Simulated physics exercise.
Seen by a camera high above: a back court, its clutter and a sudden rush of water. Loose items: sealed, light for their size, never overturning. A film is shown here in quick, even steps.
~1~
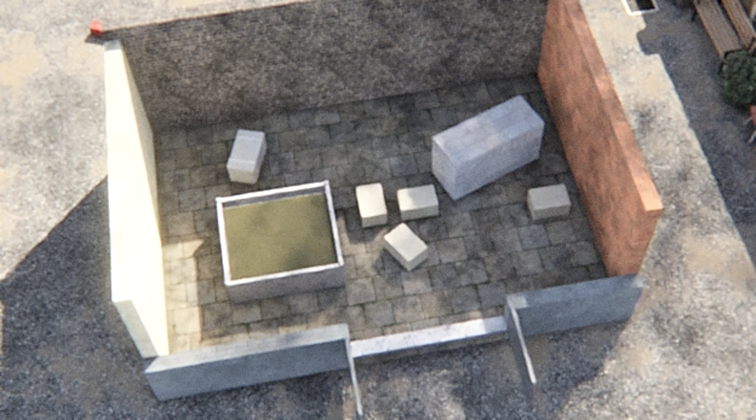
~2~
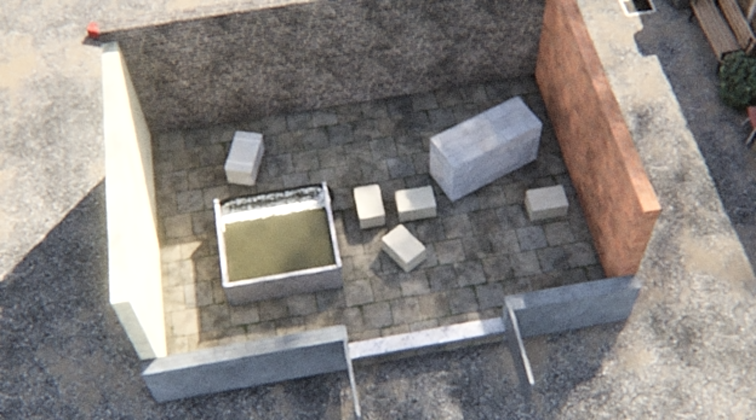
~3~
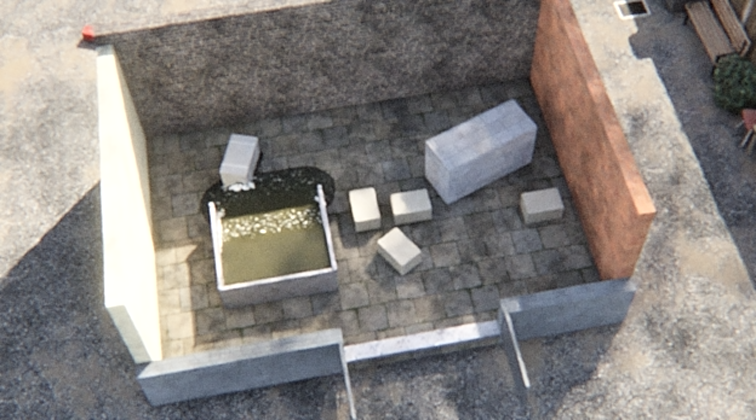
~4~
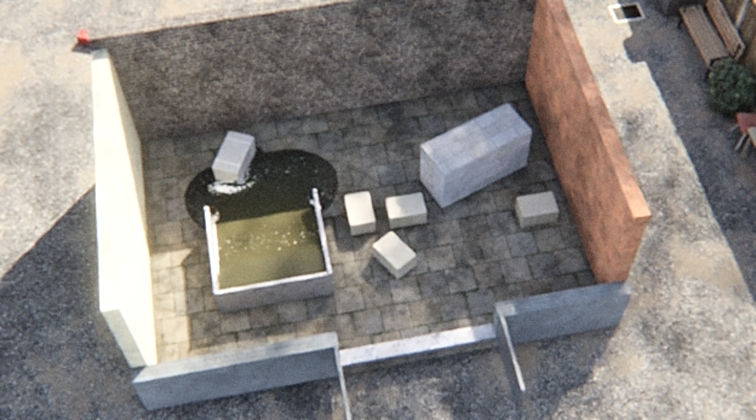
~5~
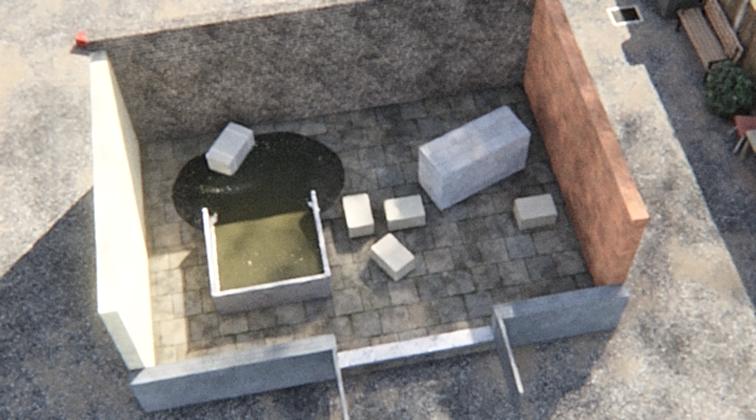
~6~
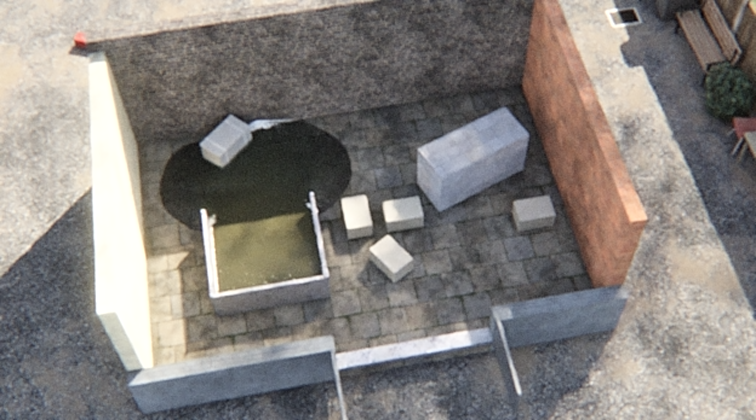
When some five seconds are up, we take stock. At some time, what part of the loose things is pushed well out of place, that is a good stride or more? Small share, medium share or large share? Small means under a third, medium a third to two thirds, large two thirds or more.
A small share.
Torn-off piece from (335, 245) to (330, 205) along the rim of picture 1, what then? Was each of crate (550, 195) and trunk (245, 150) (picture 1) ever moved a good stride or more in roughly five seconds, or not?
The first one went the full length, while the second didn't get there.
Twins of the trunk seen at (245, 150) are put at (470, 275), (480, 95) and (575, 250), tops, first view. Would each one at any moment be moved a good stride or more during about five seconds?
Results - 1: Doesn't go far; 2: Ends up far away; 3: Doesn't go far.
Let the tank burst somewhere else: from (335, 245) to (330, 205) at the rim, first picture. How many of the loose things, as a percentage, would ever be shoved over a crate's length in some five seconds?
Roughly 80 in a hundred.
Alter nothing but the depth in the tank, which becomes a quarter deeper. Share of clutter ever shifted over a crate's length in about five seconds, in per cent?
Share: Close to 20 %.
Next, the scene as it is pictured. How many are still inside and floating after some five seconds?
The count comes to 0.
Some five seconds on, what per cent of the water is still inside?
I'd say close to 100 percent.
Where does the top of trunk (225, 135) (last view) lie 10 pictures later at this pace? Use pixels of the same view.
It should end up around (157, 137).
A moment on, 1 of 5 are well off their spots; 1 afloat.
Next, 1 of 5 are well off their spots; 1 afloat.
Later, 1 of 5 are well off their spots; 1 afloat.
In the end, 1 of 5 are well off their spots, and 1 have been at some point; 0 afloat.
